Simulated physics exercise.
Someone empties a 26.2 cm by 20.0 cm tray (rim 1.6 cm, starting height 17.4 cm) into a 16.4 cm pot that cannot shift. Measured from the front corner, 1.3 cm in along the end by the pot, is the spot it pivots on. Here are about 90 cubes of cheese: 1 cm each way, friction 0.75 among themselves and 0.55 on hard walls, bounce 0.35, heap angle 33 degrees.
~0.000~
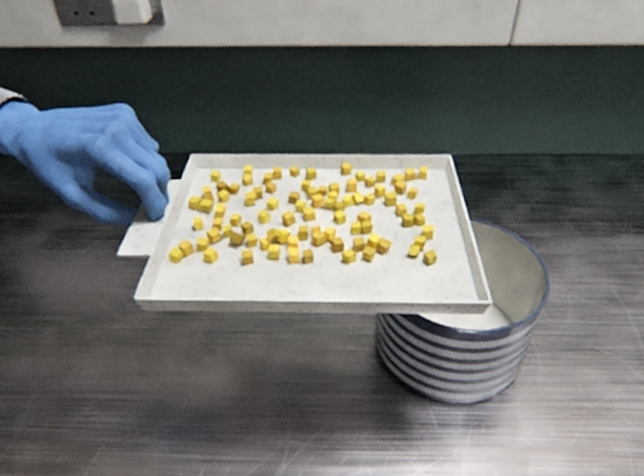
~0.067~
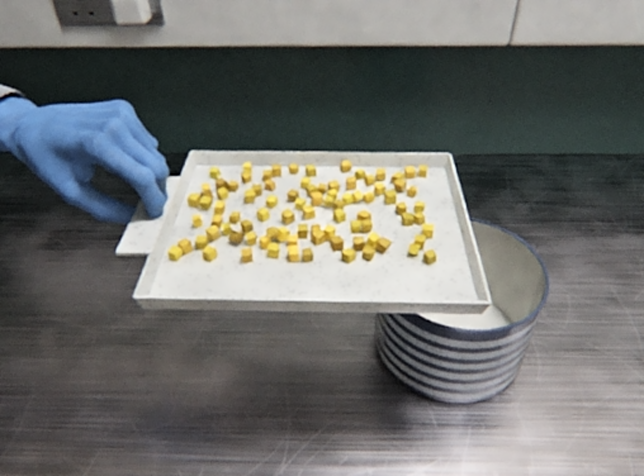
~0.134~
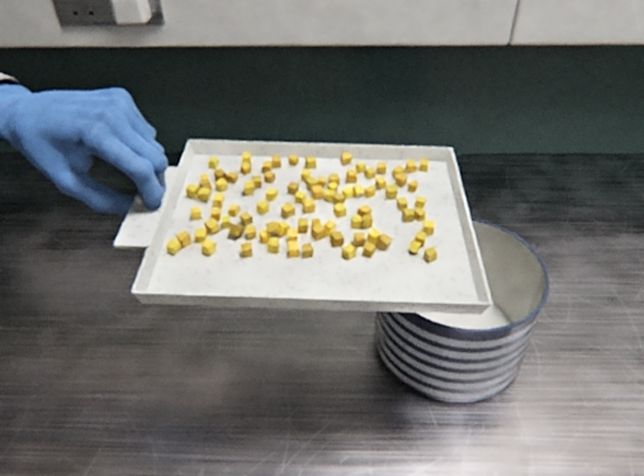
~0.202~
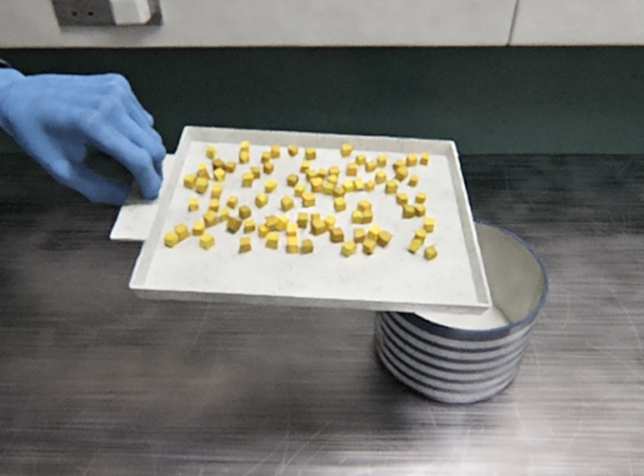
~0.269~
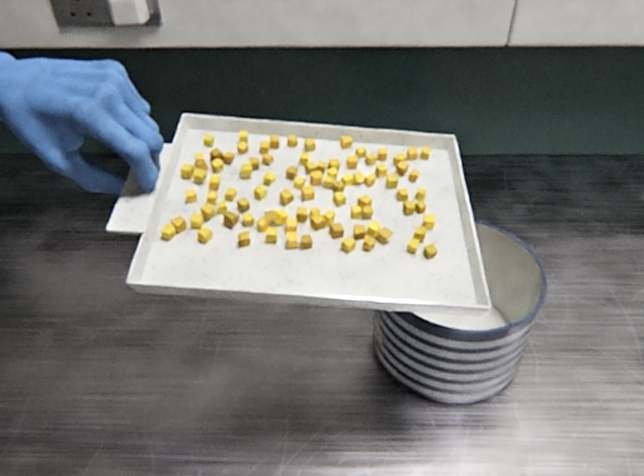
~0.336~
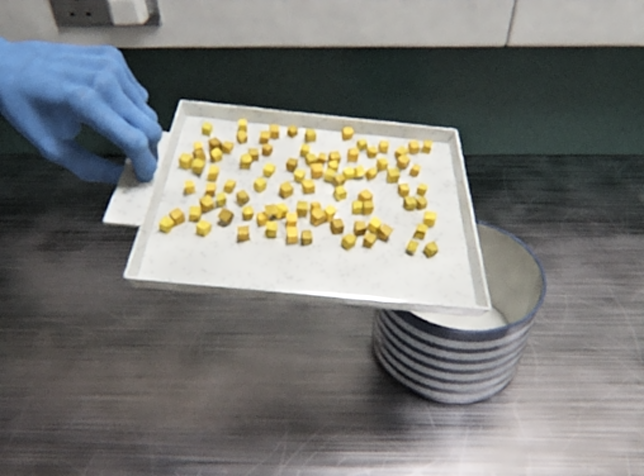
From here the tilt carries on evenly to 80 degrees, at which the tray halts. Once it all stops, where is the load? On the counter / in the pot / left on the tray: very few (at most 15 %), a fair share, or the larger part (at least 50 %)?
Counter: A fair share; pot: Very few; tray: The larger part.
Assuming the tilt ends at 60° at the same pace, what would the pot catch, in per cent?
It would be near 0 per cent.
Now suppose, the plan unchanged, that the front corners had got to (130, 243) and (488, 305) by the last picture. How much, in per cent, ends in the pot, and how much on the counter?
Pot 0 % / counter 60 %.
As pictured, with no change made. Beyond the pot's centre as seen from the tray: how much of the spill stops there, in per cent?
Around 80 per cent, give or take.
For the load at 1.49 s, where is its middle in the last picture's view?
My estimate is roughly (476, 301).
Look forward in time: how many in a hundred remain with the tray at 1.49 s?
Value: About 70%.
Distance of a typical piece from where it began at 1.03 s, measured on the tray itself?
Displacement on the tray: Roughly 10 cm.
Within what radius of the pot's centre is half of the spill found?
Distance: Roughly 24 cm.
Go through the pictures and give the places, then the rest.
The first picture shows tray tilt 0 degrees, front corners at (140, 295) and (486, 299); middle of the pieces at (310, 214); pot at (462, 267).
The second picture shows tray tilt 1 degrees, front corners at (139, 294) and (486, 299); middle of the pieces at (309, 212).
The third picture shows tray tilt 3 degrees, front corners at (138, 289) and (486, 300), lowest corner right front; middle of the pieces at (309, 206).
The fourth picture shows tray tilt 6 degrees, front corners at (135, 283) and (486, 302), lowest corner right front; middle of the pieces at (309, 199).
The fifth picture shows tray tilt 10 degrees, front corners at (133, 279) and (485, 303), lowest corner right front; middle of the pieces at (308, 193).
The sixth picture shows tray tilt 13 degrees, front corners at (131, 274) and (485, 304), lowest corner right front; middle of the pieces at (309, 186); pot at (459, 268). The tray's pace is about 45 degrees a second.
After 1.03 s, tilt 44 degrees; the tray holds 100 %, the pot 0 %.
Then, at 1.49 s, tilt 65 degrees; the tray holds 70 %, the pot 0 %.
After 2.02 s, tilt 80 degrees; the tray holds 60 %, the pot 0 %.
At rest (3.0 s), counter 40 %, pot 0 %, tray 60 %.
